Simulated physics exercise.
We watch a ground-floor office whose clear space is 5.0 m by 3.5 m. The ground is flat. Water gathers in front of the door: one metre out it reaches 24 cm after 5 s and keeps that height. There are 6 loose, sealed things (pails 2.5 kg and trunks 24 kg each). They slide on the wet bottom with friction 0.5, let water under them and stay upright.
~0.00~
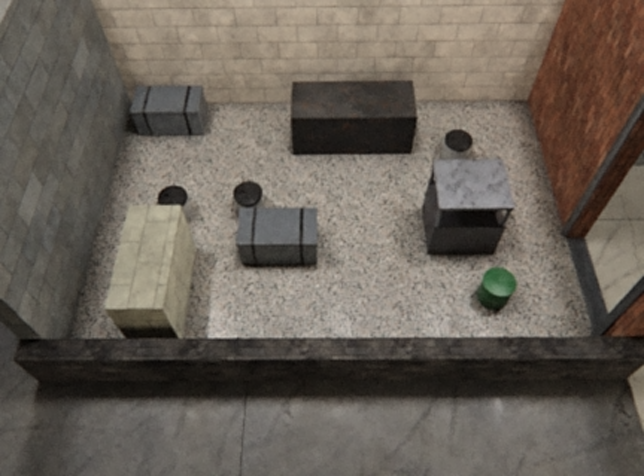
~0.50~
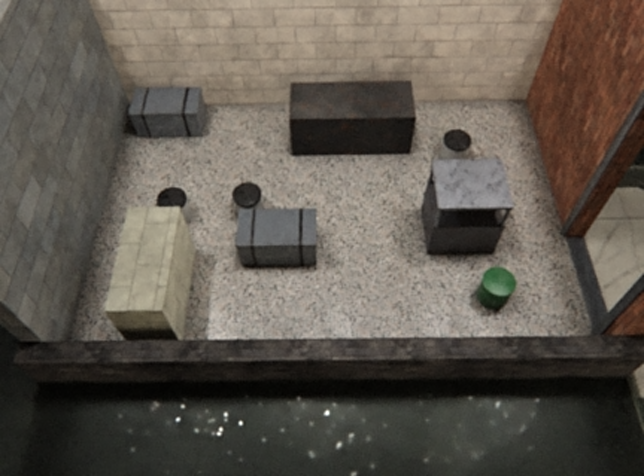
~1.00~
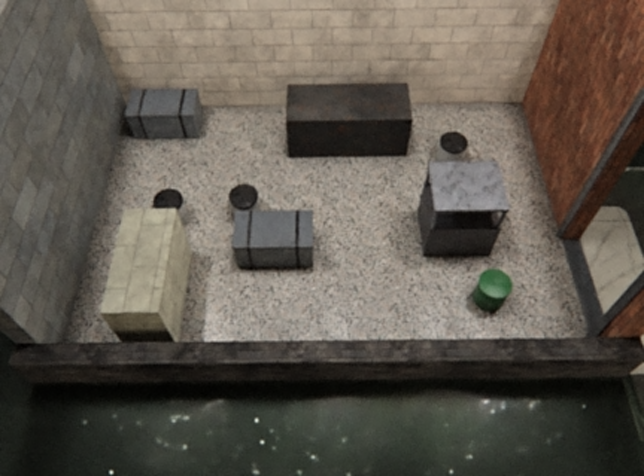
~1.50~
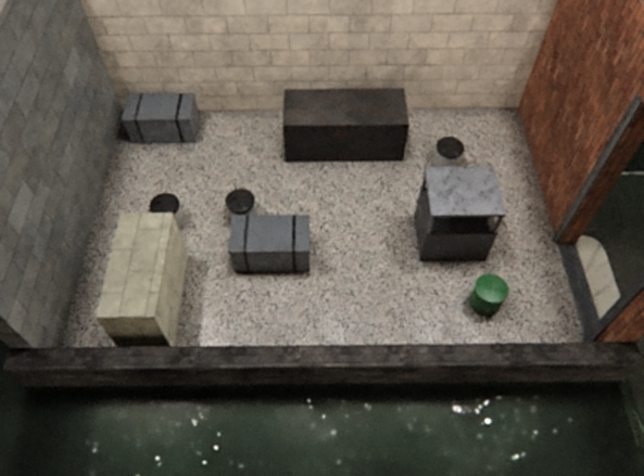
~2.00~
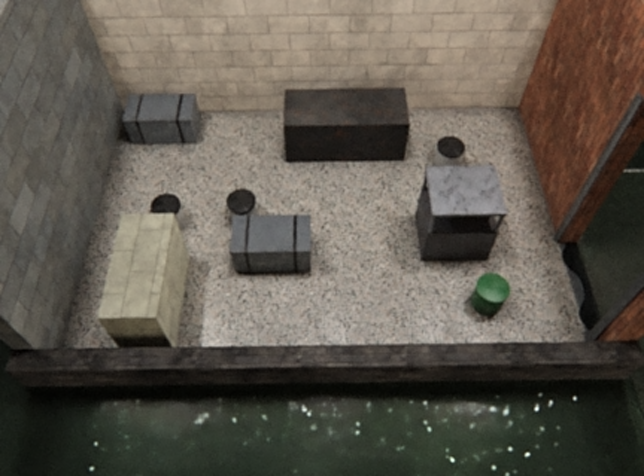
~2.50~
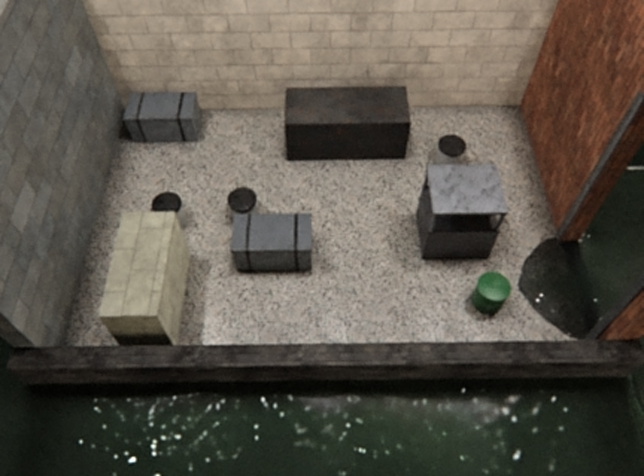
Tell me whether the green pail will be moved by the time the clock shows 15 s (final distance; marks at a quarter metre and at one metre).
The green pail travels far.
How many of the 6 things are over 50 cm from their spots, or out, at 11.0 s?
By then 5.
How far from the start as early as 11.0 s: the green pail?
About 300 cm.
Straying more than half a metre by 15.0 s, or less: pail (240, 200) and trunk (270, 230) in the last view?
In turn: Past it, more.
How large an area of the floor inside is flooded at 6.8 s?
Some 10.5 m2.
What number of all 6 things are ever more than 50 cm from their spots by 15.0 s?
I count 5.
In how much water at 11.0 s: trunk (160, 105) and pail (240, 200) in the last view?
About 17 and 5 cm.
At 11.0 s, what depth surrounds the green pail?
Roughly 12 cm.
After 3.5 s the green pail is near (460, 293), 0.3 m from its start, aground; 0 afloat.
After 6.8 s the green pail is near (190, 332), 2.9 m from its start, afloat; 1 afloat.
After 11.0 s the green pail is near (185, 332), 2.9 m from its start, afloat; 5 afloat.
After 15.0 s the green pail is near (226, 295), 2.5 m from its start, afloat; 6 afloat.
